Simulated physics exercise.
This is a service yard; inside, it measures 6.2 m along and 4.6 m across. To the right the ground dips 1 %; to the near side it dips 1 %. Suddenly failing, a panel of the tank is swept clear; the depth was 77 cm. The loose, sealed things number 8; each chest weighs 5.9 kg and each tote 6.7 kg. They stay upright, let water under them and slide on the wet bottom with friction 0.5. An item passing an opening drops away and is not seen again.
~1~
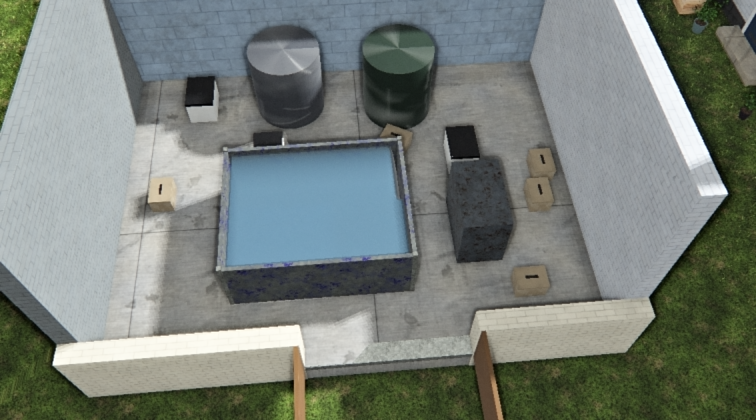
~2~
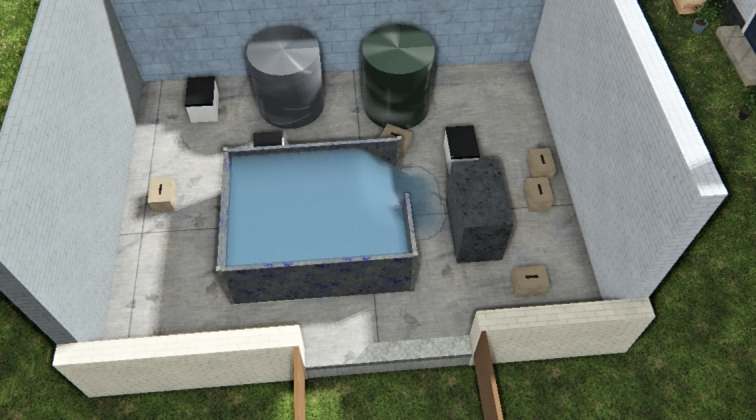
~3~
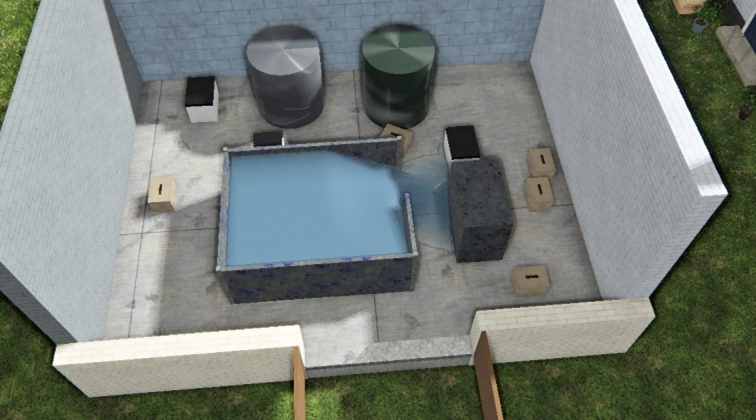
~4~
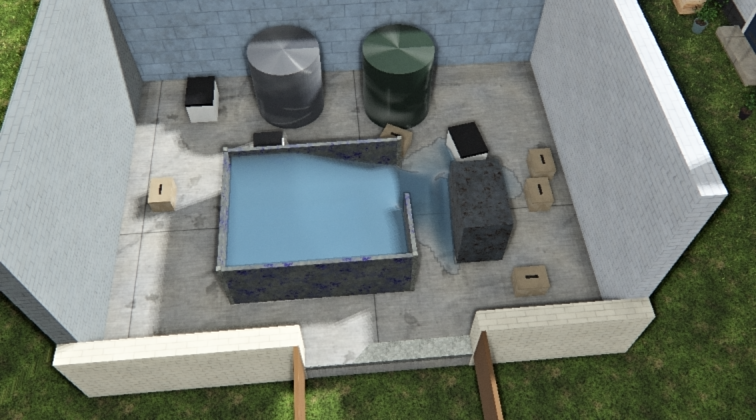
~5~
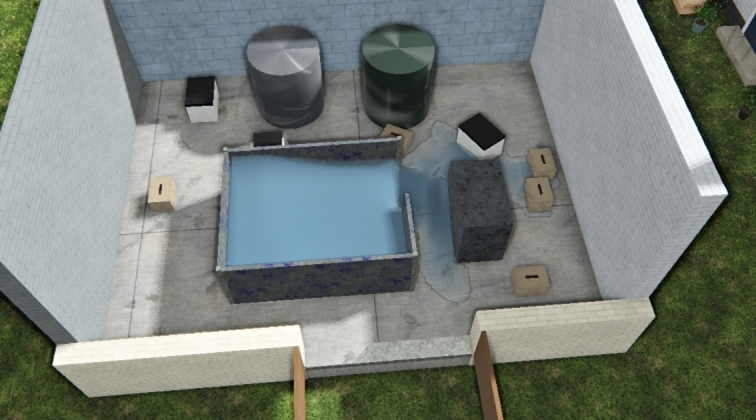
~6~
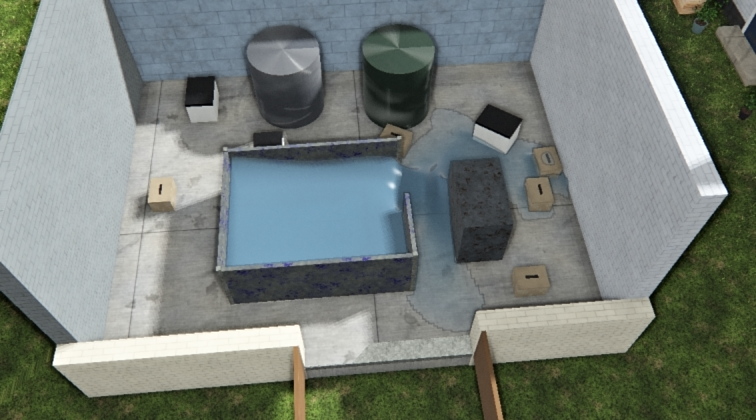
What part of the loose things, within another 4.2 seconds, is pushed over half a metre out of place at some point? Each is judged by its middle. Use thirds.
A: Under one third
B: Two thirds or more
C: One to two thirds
One to two thirds.
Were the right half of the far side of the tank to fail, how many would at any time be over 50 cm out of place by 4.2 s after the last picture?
Then it comes to 8.
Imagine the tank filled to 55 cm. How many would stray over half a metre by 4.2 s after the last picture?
Count: 4.
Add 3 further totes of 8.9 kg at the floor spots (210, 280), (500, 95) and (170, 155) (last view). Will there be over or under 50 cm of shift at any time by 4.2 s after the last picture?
One after another they come out inside the limit, above it, inside the limit.
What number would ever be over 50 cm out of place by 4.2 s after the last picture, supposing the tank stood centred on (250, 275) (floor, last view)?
In that case 5 of them.
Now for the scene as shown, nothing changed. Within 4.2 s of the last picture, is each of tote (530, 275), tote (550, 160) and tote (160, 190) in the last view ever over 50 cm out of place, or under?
Taking them in turn, the answers are greater, greater and smaller.
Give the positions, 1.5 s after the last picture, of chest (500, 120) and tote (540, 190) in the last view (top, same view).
Near (506, 35) and (564, 273).
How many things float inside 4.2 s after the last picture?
It comes to 5.
Then, 0.4 s after the last picture 1 of 8 are over 50 cm from their spots; 2 afloat.
Then, 1.5 s after the last picture 2 of 8 are over 50 cm from their spots; 2 afloat.
Then, 2.8 s after the last picture 3 of 8 are over 50 cm from their spots; 2 afloat.
Then, 4.2 s after the last picture 5 of 8 are over 50 cm from their spots, and 5 have been at some point; 5 afloat.
